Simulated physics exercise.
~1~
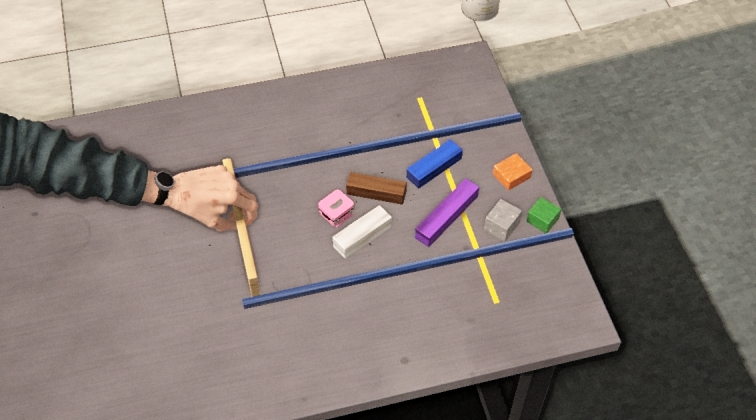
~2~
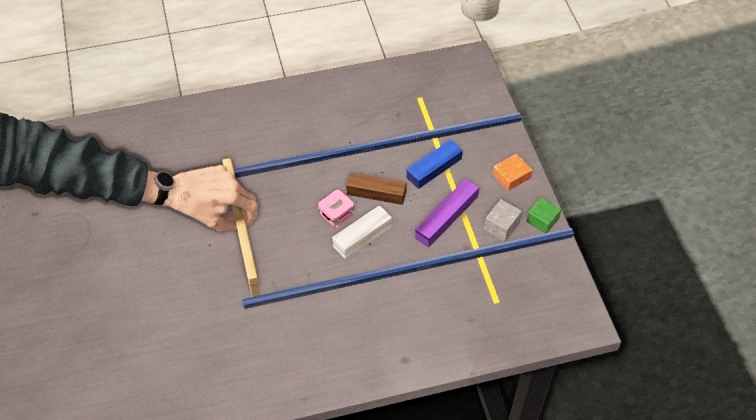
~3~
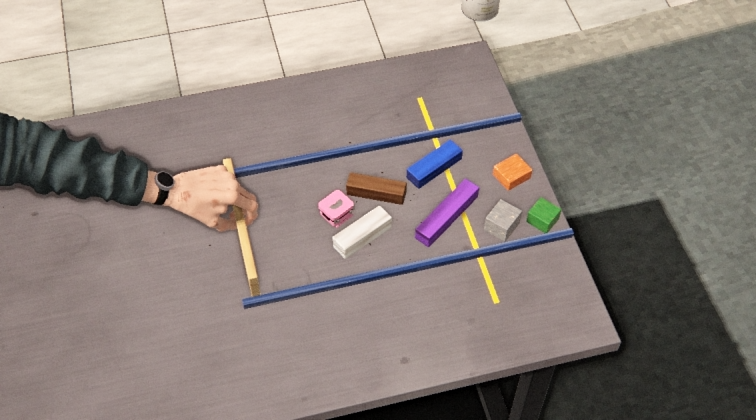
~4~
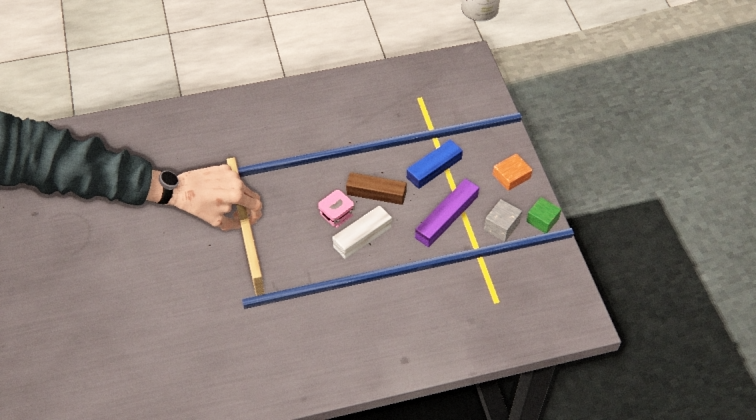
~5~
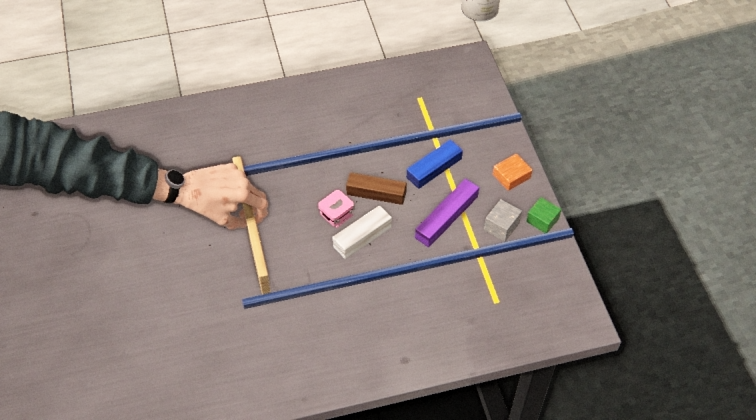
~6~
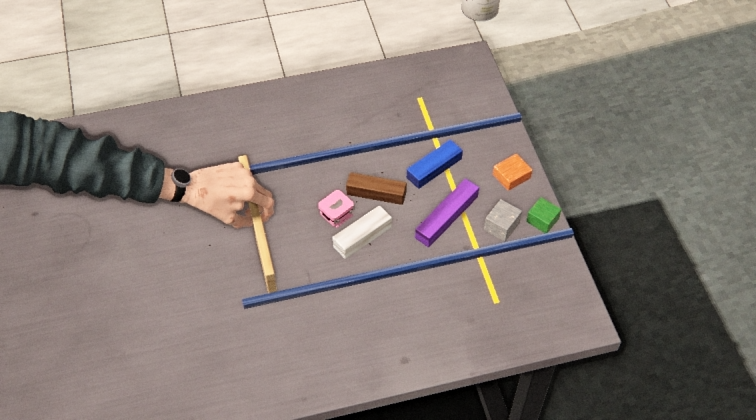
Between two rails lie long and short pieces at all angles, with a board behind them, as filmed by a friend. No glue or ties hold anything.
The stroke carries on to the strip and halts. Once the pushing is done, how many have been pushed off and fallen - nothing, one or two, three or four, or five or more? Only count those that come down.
The count of pieces that drop is nil, then.
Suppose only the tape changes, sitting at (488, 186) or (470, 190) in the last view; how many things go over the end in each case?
Counts: 2, 0.
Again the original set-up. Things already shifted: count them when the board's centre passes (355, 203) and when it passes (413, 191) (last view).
Answer - first 3, then 5.
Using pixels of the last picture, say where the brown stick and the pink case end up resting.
They end up close to (477, 166) and (468, 184).
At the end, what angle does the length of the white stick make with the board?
Close to 55°.
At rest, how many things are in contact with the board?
It's 5.
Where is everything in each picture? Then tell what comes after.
The first picture shows green block (544, 215); orange block (513, 172); grey block (503, 220); board (241, 226); tape (455, 193).
The second picture shows orange block (512, 172); board (241, 226).
The third picture shows grey block (503, 221); blue stick (435, 164).
The fourth picture shows green block (544, 215); purple stick (447, 213).
The fifth picture shows orange block (512, 172); brown stick (376, 189).
The sixth picture shows green block (544, 215); orange block (512, 172); grey block (503, 221); board (257, 223); tape (455, 193).
Soon after, none off yet; green block at rest near (544, 215); orange block at rest near (512, 172); grey block at rest near (503, 221).
At rest, the number that fall off is zero.
